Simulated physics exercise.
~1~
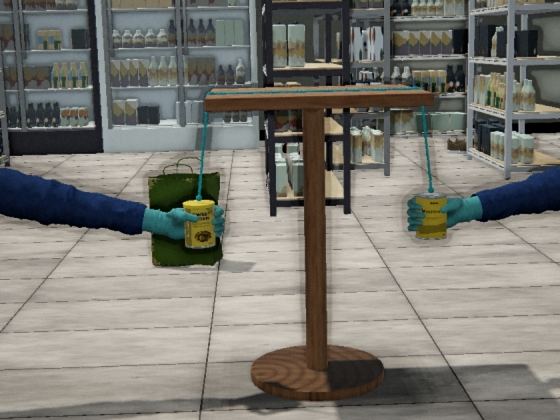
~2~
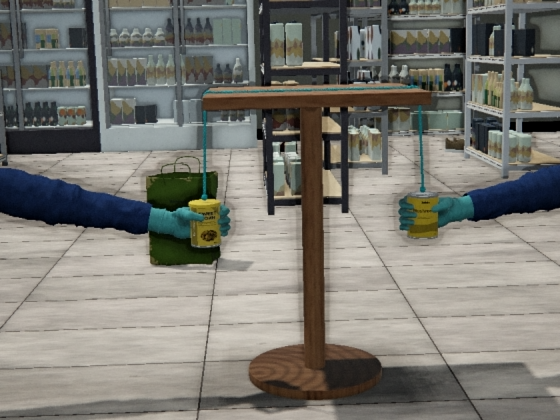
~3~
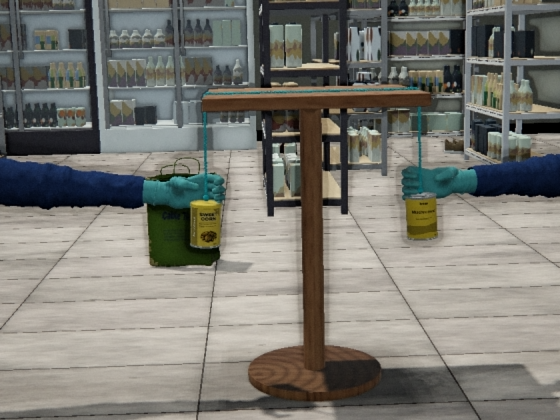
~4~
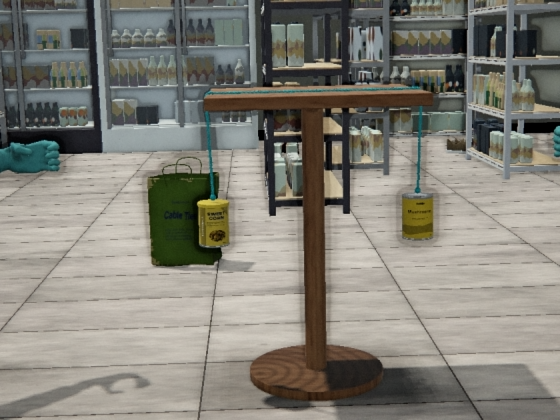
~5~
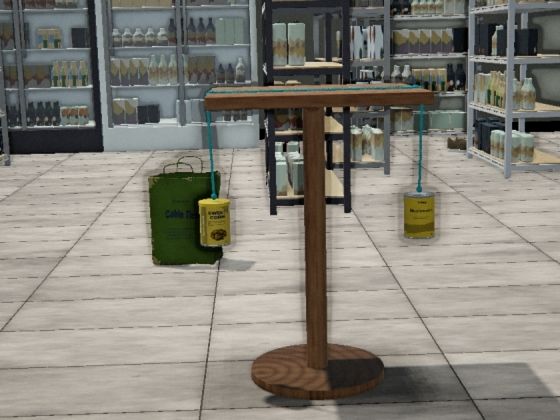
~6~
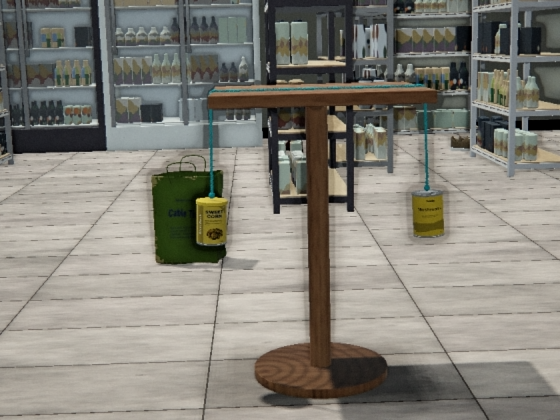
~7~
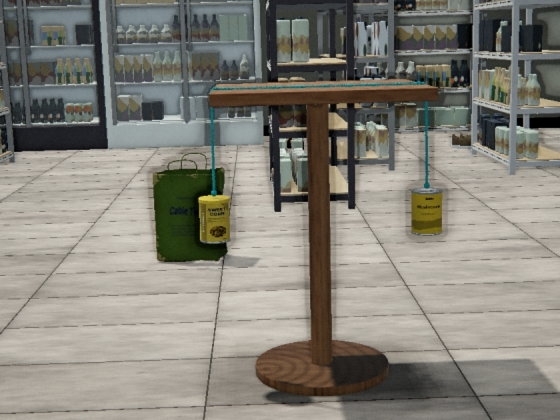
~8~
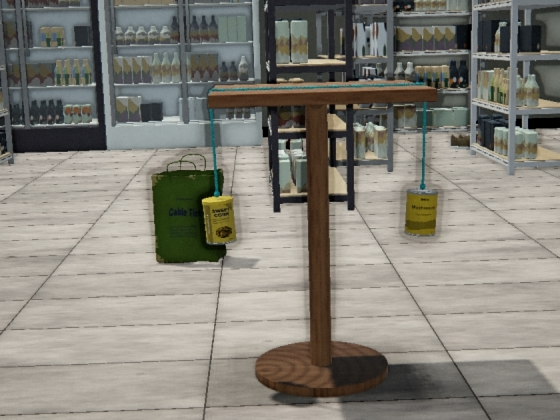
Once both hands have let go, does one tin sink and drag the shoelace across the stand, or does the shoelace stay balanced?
The shoelace stays balanced and hangs still, with neither yellow tin sinking.
